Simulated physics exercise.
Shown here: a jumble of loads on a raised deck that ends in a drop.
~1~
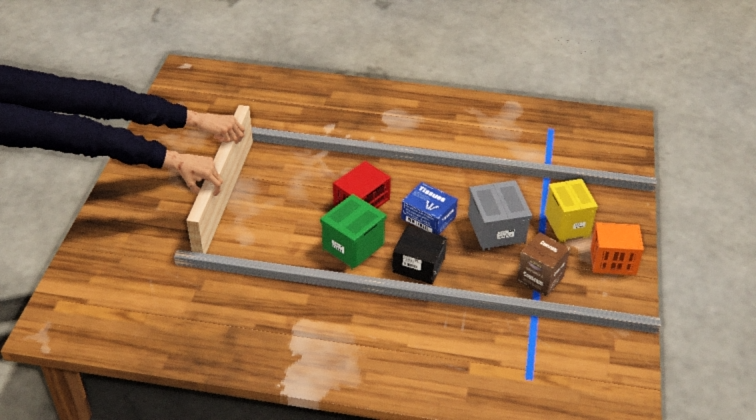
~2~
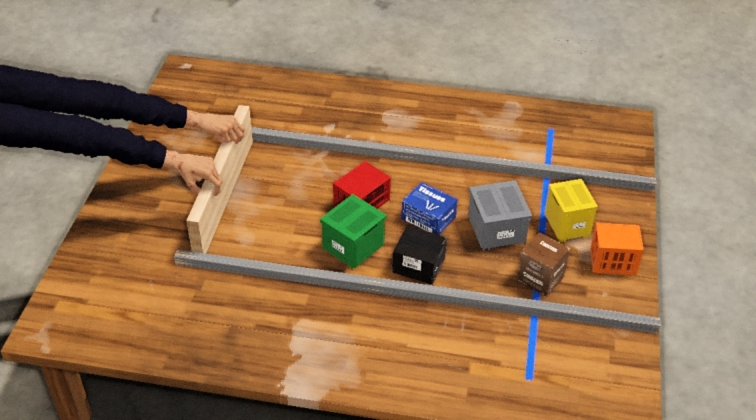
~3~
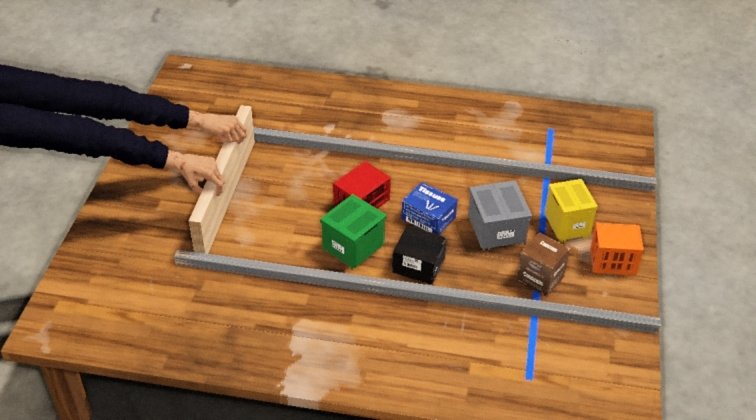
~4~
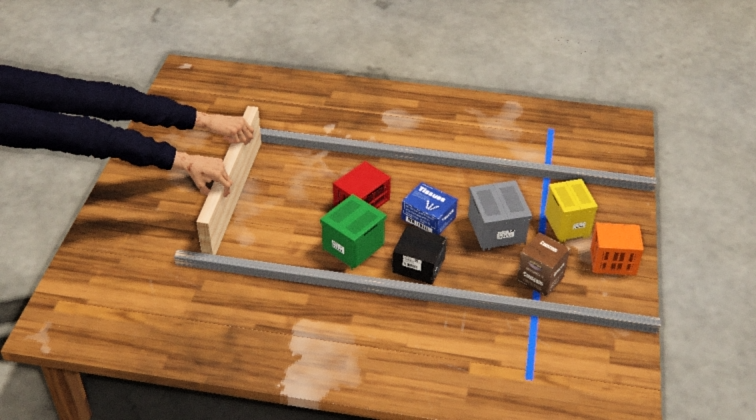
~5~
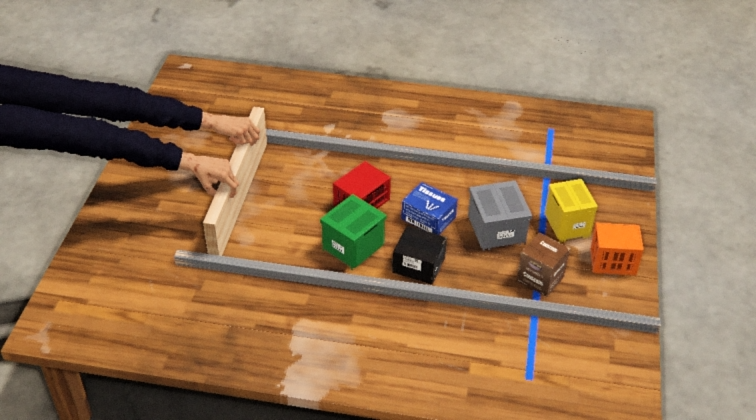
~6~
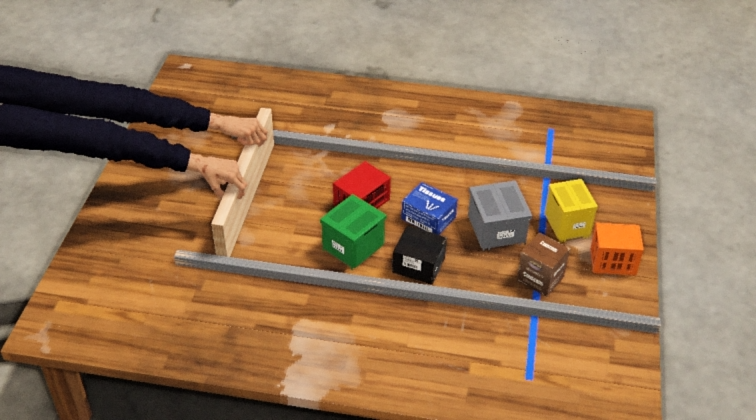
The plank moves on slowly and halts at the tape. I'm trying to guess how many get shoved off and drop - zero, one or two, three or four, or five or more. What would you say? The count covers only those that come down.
Only a pair or a lone one falls.
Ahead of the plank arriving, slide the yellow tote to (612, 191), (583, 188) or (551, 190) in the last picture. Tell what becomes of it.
Taking the starts in order, it keeps its place, then keeps its place, then keeps its place.
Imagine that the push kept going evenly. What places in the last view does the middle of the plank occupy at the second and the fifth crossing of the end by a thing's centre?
At (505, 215) for the second, at (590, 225) for the fifth.
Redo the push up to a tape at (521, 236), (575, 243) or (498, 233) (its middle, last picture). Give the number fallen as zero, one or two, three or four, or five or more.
For each place: Just one or two; three to four; zero.
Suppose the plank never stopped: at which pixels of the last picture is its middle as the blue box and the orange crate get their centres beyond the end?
Its middle is about (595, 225) and about (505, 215).
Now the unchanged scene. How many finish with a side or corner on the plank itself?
I count 2 of them.
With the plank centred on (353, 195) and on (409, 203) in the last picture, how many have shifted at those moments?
Answer - first 2, then 5.
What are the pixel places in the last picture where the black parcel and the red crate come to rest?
In the last picture the black parcel sits around (609, 278) and the red crate around (562, 211).
Soon after, none off yet; orange crate at rest near (616, 249); yellow tote at rest near (570, 211); brown box at rest near (543, 265).
By the end, the number that fall off is one or two; fallen, yellow tote and orange crate.
